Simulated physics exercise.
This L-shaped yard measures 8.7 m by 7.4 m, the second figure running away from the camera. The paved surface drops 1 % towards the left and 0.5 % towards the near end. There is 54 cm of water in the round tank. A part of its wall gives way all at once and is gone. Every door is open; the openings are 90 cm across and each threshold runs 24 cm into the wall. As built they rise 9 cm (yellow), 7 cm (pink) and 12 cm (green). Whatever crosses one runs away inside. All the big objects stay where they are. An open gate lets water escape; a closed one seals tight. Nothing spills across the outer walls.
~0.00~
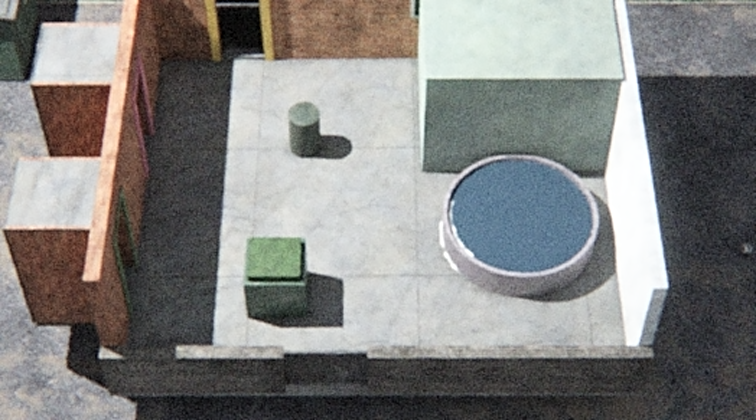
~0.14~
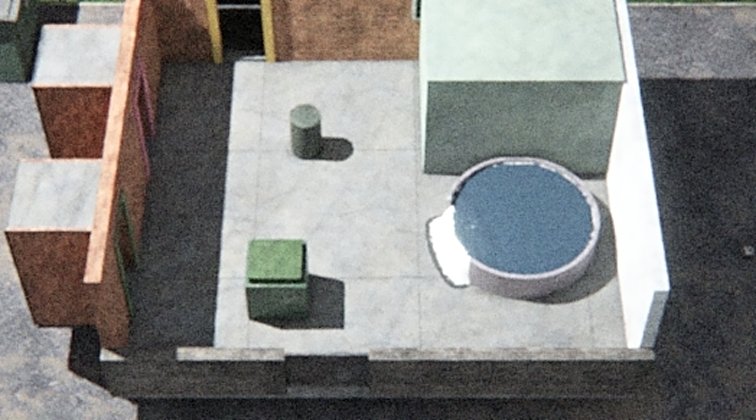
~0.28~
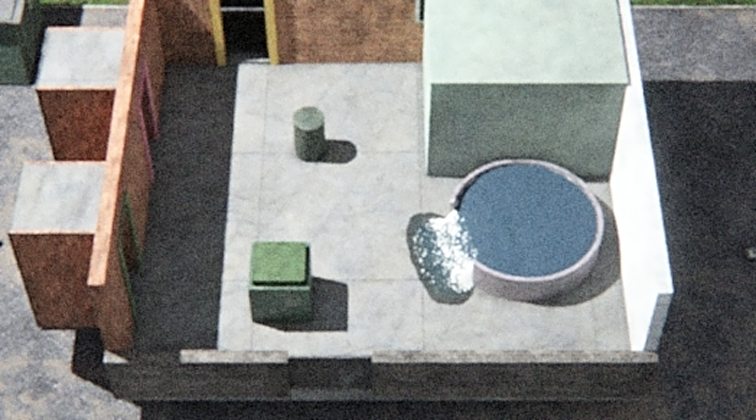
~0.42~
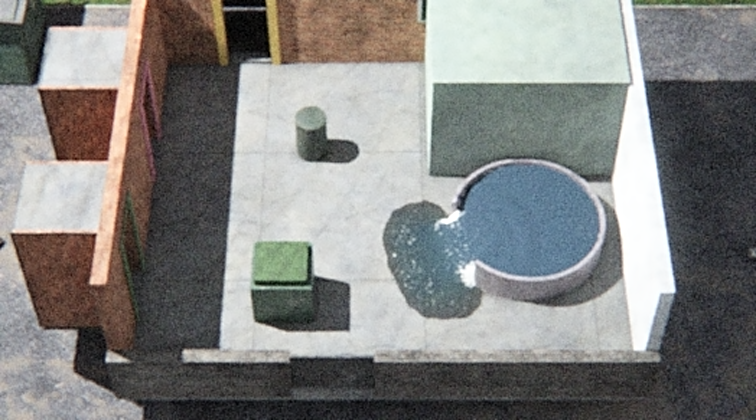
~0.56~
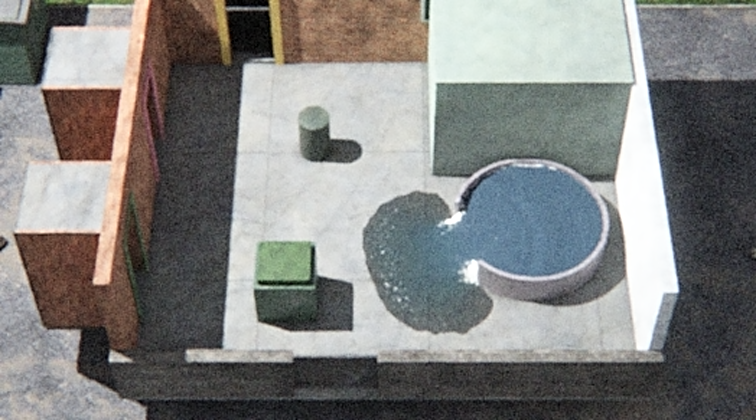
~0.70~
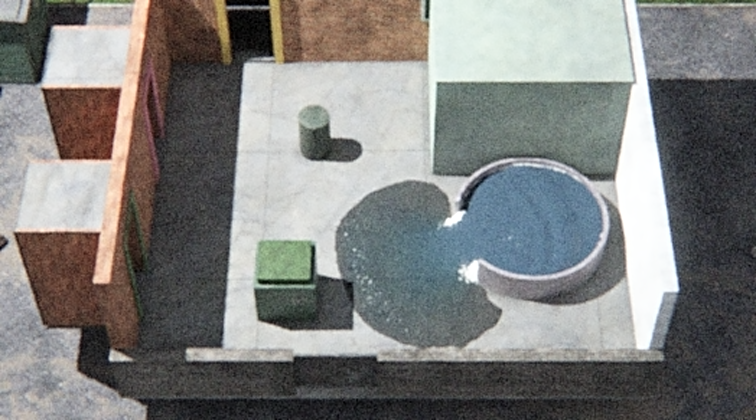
Water pouring through a gap in the left side of a round tank and spreading leftward across a pale walled yard.
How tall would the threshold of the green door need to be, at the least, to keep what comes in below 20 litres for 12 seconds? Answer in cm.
Close to 12.5 cm is just enough.
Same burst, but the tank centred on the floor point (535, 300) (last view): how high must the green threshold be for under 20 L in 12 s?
About 15 cm.
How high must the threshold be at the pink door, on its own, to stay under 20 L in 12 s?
About 8.5 cm at pink.
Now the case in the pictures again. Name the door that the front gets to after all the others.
Last comes the yellow one.
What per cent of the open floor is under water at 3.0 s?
Near 50 per cent is wet.
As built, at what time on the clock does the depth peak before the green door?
At about 4.5 s.
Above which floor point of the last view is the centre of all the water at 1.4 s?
Near (491, 246).
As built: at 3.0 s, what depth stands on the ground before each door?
In cm: Yellow 0, pink 0, green 9.
After 1.4 s water covers 25 % of the floor, deepest (30 cm) near (455, 256); it has not reached the green door.
After 3.0 s water covers 50 % of the floor, deepest (26 cm) near (323, 367); 9 cm at the green door, 0 litres in over its 12 cm threshold.
After 12.0 s water covers 95 % of the floor, deepest (12 cm) near (166, 110); 9 cm at the green door, 25 litres in over its 12 cm threshold.
At the green door as built, the water arrived by 2.4 s and peaked near 18 cm at 4.4 s.
With a threshold of 10.5 cm, 44 litres would have come in within the 12 s; with 14 cm, 12 litres. So under 20 litres takes about 12.5 cm.
